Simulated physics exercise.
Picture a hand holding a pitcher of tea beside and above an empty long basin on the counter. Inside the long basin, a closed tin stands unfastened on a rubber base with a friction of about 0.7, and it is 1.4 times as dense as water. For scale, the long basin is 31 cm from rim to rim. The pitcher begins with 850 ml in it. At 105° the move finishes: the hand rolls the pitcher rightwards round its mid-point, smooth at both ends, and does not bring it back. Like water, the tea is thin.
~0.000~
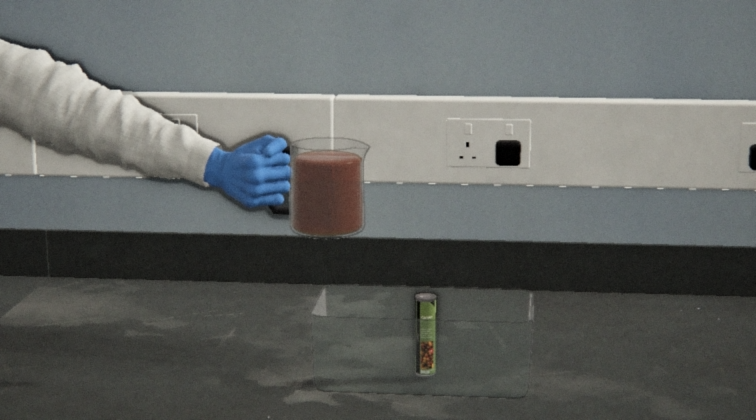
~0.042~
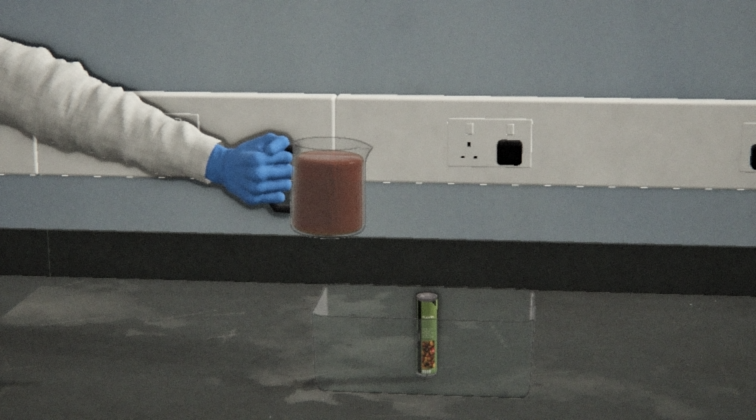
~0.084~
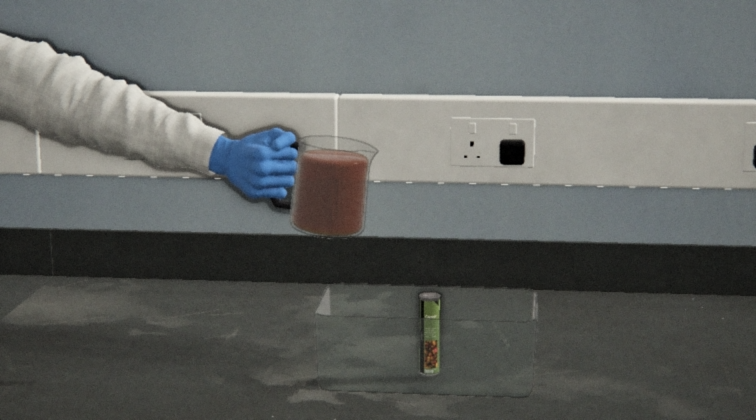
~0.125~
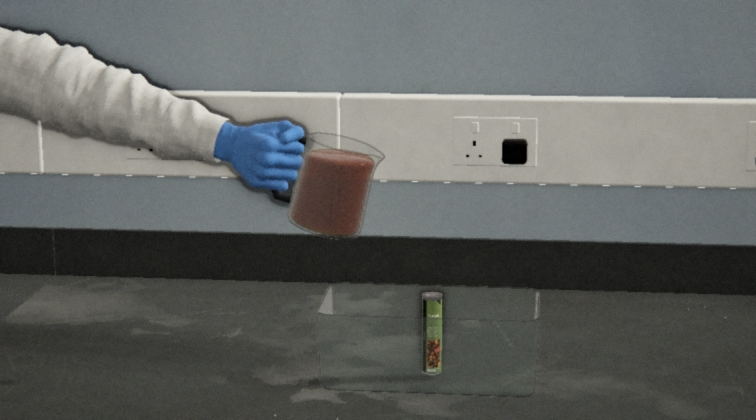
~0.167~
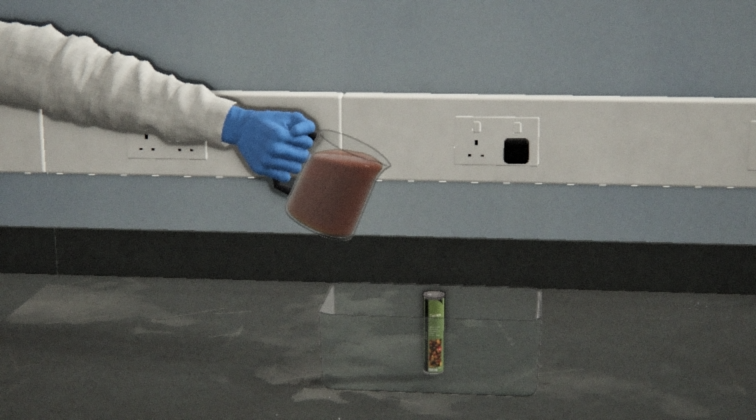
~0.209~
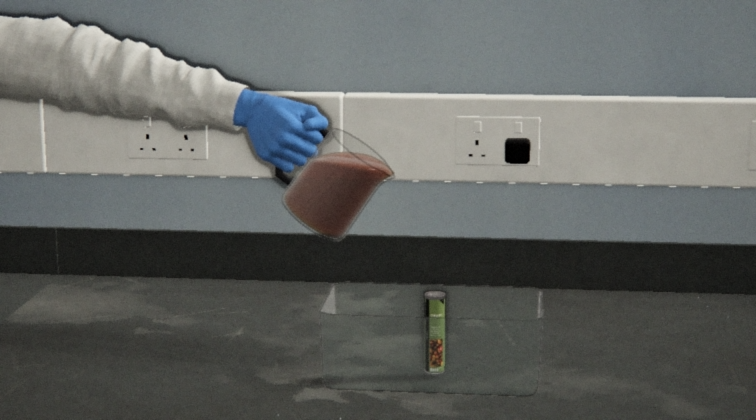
A dark grey worktop runs along a blue-grey wall with a pale band of power sockets, seen from the front and slightly above. A blue-gloved hand in a white sleeve holds a clear pitcher of reddish-brown liquid at centre-left, above and left of a small, upright green container with reddish markings. The hand steadily tilts the pitcher rightwards, the liquid nearing its lip, while the view shifts very slightly.
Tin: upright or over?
Over.
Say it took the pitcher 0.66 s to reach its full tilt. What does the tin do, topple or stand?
The tin tips over.
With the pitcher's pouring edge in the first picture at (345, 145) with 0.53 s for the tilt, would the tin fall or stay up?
Then the tin comes down.
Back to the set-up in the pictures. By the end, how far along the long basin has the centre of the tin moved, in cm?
It finishes around 8.0 cm from where it began.
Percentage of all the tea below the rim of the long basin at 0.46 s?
8 %, give or take.
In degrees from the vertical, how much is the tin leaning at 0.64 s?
The tilt comes to near 5°.
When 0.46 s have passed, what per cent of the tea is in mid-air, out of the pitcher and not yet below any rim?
Roughly 32 percent.
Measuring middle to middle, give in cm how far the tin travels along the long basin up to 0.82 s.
Its middle sits about 8 cm from the start.
Then, 0.46 s in, the tilt is 100° and 61 per cent is still to pour; the tin stands where it began.
Then, 0.64 s in, the tilt is 105° and 21 per cent is still to pour; the tin leans 4°.
Then, 0.82 s in, the tilt is 105° and 6 per cent is still to pour; the tin lies on its side.
Then, 1.03 s in, the tilt is 105° and 1 per cent is still to pour; the tin lies on its side.
Finally, the tin lies on its side.
